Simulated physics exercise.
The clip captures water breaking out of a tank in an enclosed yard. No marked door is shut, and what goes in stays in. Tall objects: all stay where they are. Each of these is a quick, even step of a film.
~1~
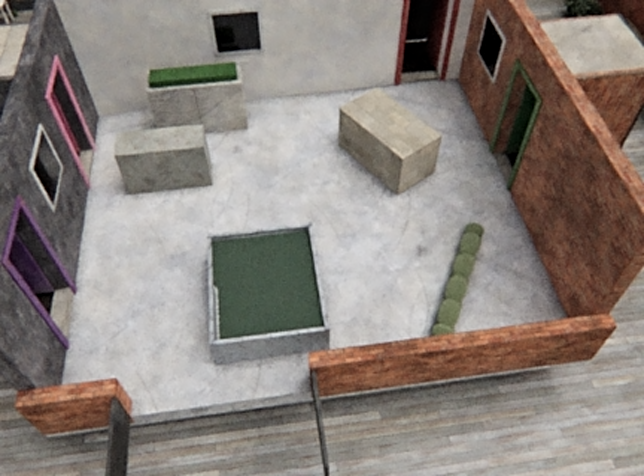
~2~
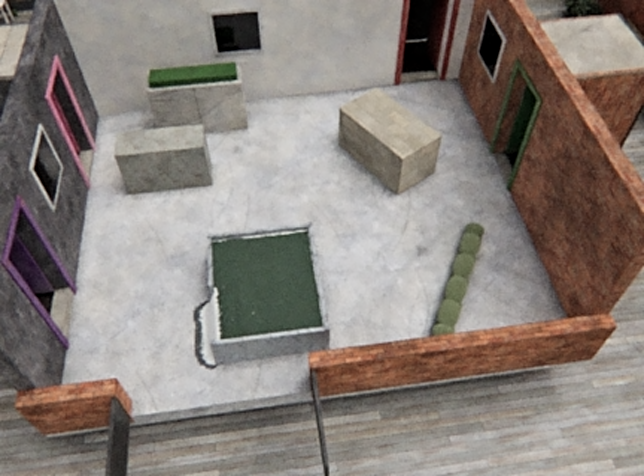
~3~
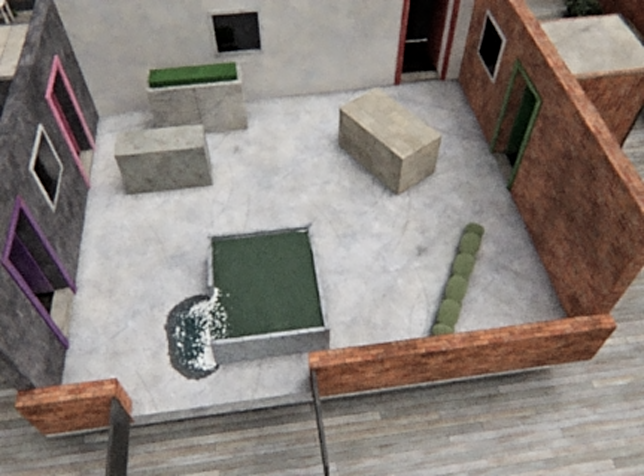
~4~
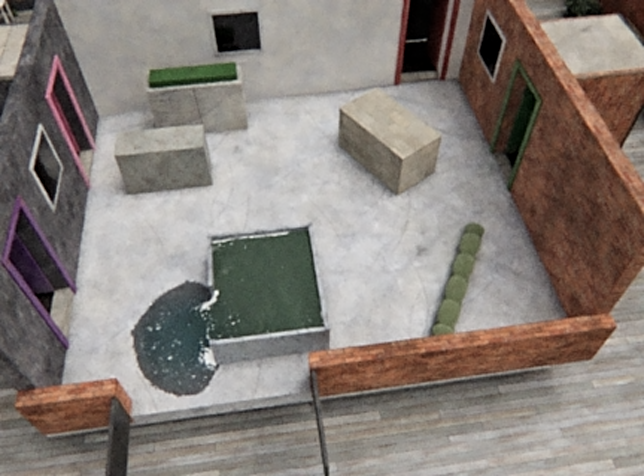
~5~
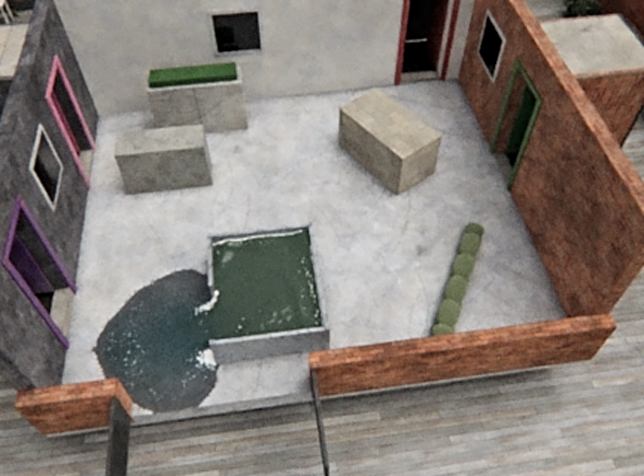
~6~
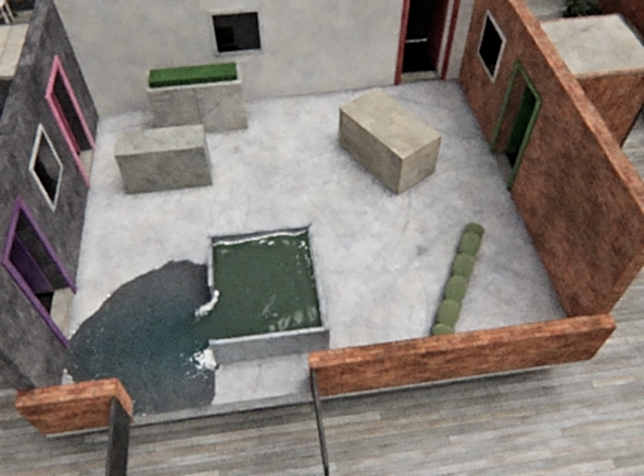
Water sits still in a low square tank in a walled yard, then pours out through a gap in its left side. It splashes onto the pale floor and spreads leftward in a widening dark pool, reaching near the purple-framed doorway and the low brick wall as the tank's level drops.
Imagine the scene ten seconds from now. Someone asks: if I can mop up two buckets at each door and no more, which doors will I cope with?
Outcome: The pink door sees no more than two buckets come in; the red door sees no more than two buckets come in; the green door sees no more than two buckets come in; the purple door sees no more than two buckets come in.
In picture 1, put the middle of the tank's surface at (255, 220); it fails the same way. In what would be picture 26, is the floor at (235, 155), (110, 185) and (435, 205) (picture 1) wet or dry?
In turn: Clear, covered, free of water.
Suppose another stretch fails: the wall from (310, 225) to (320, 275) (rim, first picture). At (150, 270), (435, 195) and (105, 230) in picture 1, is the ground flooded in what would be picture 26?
In the order you gave them, I get still bare, drenched, still bare.
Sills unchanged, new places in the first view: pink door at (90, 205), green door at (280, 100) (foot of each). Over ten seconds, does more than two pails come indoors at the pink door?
Note - pink: Comes out below.
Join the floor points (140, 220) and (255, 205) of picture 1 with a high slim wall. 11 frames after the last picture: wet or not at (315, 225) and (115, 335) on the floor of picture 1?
Not wet, soaked.
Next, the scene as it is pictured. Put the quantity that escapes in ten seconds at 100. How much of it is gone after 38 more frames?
Close to 75 %.
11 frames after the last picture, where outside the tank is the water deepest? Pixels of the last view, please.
I'd say near (72, 408).
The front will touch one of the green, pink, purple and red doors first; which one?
Clearly the purple-painted one.
A moment on, water covers 10 % of the floor; the pink door not reached, the red door not reached, the green door not reached, the purple door wet at the sill, nothing in.
Next, water covers 15 % of the floor; the pink door not reached, the red door not reached, the green door not reached, the purple door under two buckets in.
Then, water covers 25 % of the floor; the pink door wet at the sill, nothing in, the red door not reached, the green door not reached, the purple door under two buckets in.
Later, water covers 40 % of the floor; the pink door wet at the sill, nothing in, the red door not reached, the green door not reached, the purple door under two buckets in.
In the end, water covers 60 % of the floor; the pink door wet at the sill, nothing in, the red door not reached, the green door not reached, the purple door under two buckets in.
